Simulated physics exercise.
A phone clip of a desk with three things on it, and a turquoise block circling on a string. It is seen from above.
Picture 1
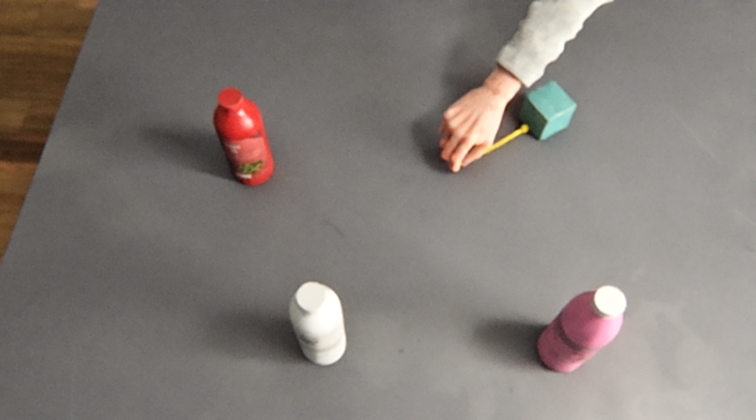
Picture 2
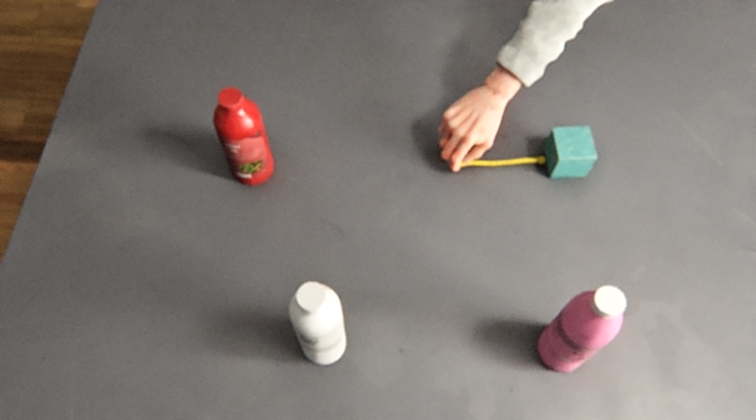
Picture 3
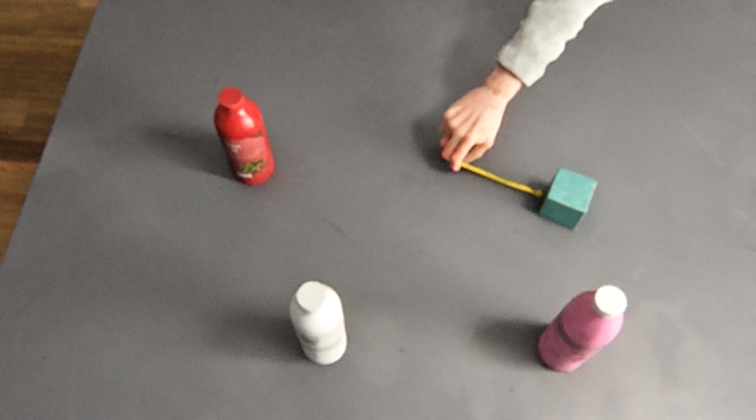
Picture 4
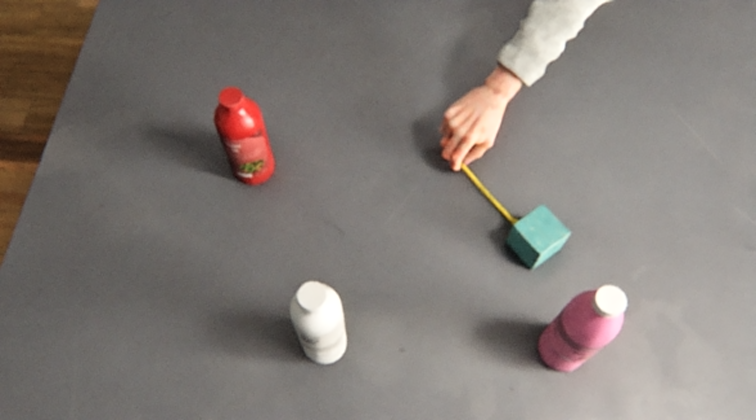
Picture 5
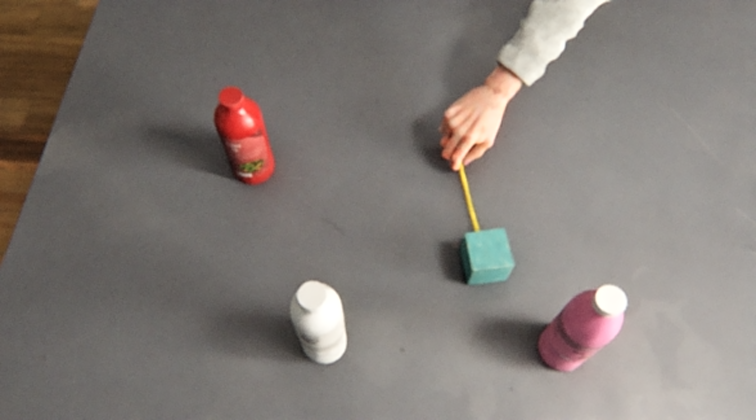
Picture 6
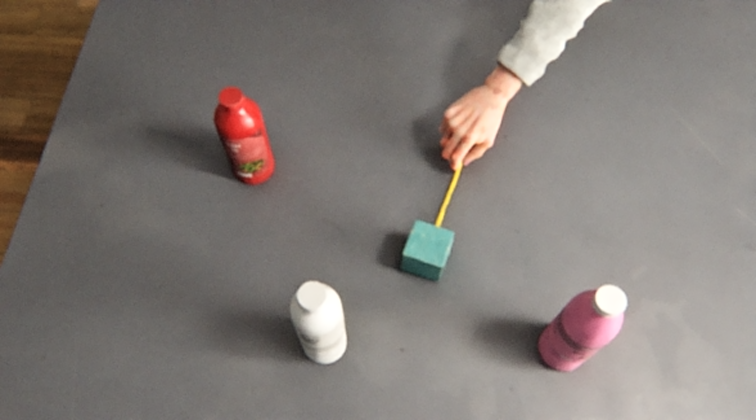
A hand in a pale sleeve reaches in from the top of a dark grey desk seen from above, holding the end of a yellow string. A red bottle stands at the upper left, a white one at the lower left of centre and a pink one at the lower right. The turquoise block on the string swings clockwise around the still hand, from its right to below it.
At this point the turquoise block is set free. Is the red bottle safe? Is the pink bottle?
The red bottle is struck. The pink bottle remains clear.
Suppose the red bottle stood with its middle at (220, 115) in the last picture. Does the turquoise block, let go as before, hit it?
It takes a knock.
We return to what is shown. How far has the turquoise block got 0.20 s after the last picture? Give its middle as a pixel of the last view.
At about (275, 168).
Then, 0.08 s later than the last view, block near (330, 200).
Then, 0.20 s later than the last view, block near (275, 168); red bottle pushed aside.
Finally, block near (277, 169); red bottle pushed aside. The red bottle gets hit and the pink bottle escapes it.
